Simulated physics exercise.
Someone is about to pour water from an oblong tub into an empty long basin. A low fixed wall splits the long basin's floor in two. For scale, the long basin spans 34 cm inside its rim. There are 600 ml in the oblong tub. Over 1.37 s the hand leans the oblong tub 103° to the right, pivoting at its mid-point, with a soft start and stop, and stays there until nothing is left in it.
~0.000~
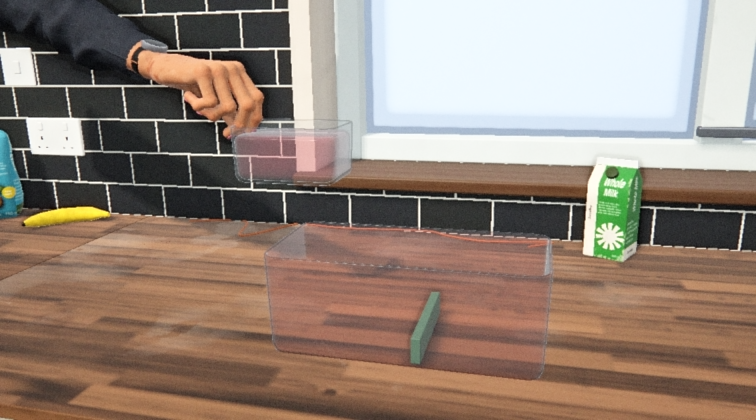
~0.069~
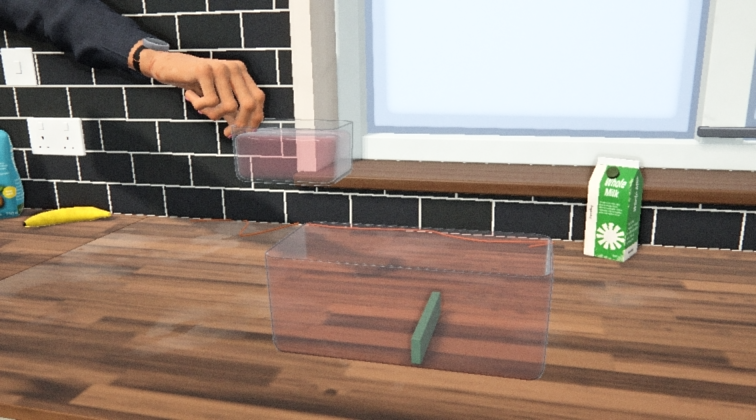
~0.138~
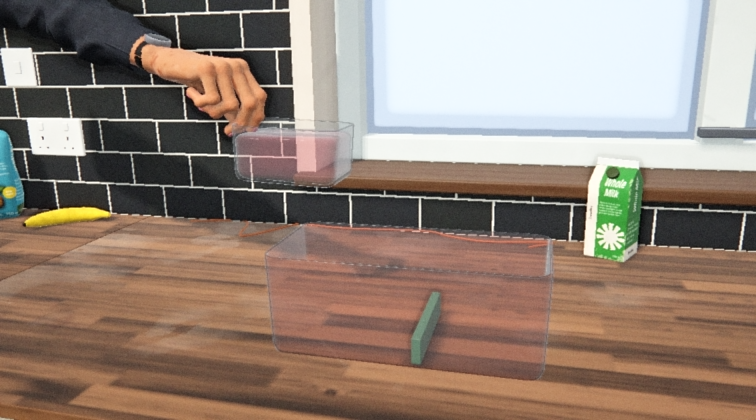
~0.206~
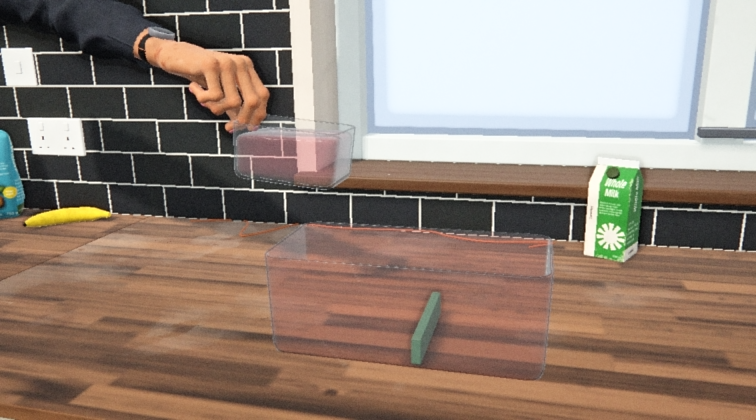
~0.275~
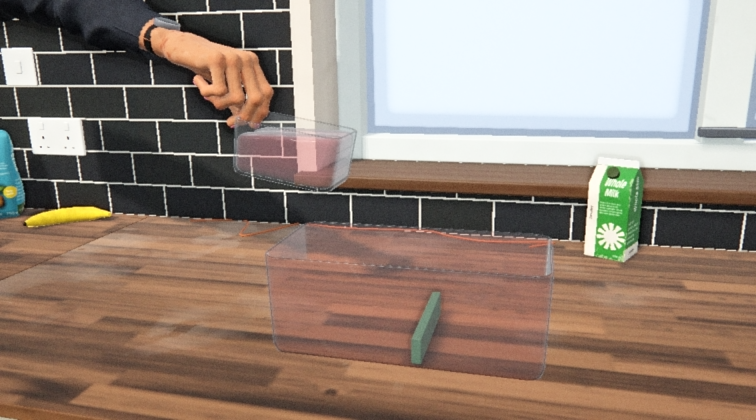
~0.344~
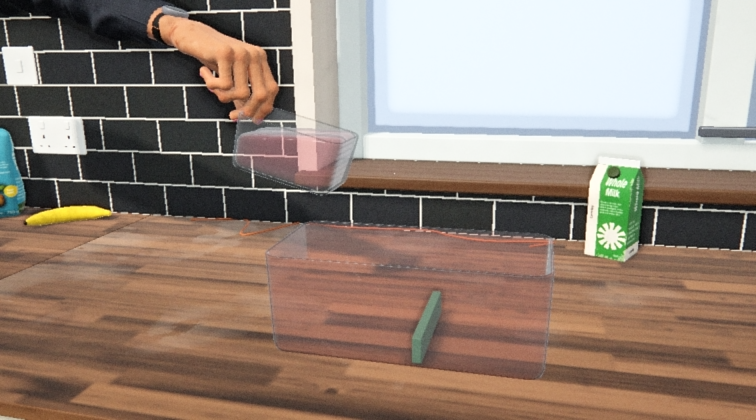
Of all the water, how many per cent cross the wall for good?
About 11 per cent.
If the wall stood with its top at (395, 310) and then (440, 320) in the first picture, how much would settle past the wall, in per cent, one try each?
First 65, then 10 per cent.
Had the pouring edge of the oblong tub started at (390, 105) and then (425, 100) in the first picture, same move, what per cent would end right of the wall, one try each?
In turn about 70 and 90 per cent.
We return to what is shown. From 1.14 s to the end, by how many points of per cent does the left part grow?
About 9 per cent.
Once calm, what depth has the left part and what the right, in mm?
Left about 20 mm, right about 2 mm.
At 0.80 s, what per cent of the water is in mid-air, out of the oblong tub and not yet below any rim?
Near 30 in a hundred.
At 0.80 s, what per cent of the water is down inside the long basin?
Some 30 per cent.
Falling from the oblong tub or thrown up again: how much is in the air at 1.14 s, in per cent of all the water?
Near 5 in a hundred.
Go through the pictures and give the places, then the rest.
The first picture shows tilt 0°; pouring edge (344, 127); surface from (248, 133) to (344, 135); the long basin's rim runs from (285, 239) to (551, 256); the wall's top is at (427, 315).
The second picture shows tilt 1°; pouring edge (345, 127); surface from (249, 132) to (345, 134).
The third picture shows tilt 3°; pouring edge (345, 129); surface from (249, 132) to (345, 136).
The fourth picture shows tilt 6°; pouring edge (347, 132); surface from (251, 132) to (347, 136).
The fifth picture shows tilt 10°; pouring edge (348, 136); surface from (251, 132) to (348, 136).
The sixth picture shows tilt 15°; pouring edge (350, 141); surface from (252, 132) to (351, 136); 1 per cent is over the edge.
After 0.80 s the tilt is 65° and 40 per cent is still to pour, 29 is left of the wall and 1 right of it.
After 1.14 s the tilt is 96° and 8 per cent is still to pour, 80 is left of the wall and 6 right of it.
After 1.49 s the tilt is 103° and 0 per cent is still to pour, 89 is left of the wall and 10 right of it.
After 1.87 s the tilt is 103° and 0 per cent is still to pour, 89 is left of the wall and 11 right of it.
In the end 89 per cent lies left of the wall, 11 right of it and 0 outside.
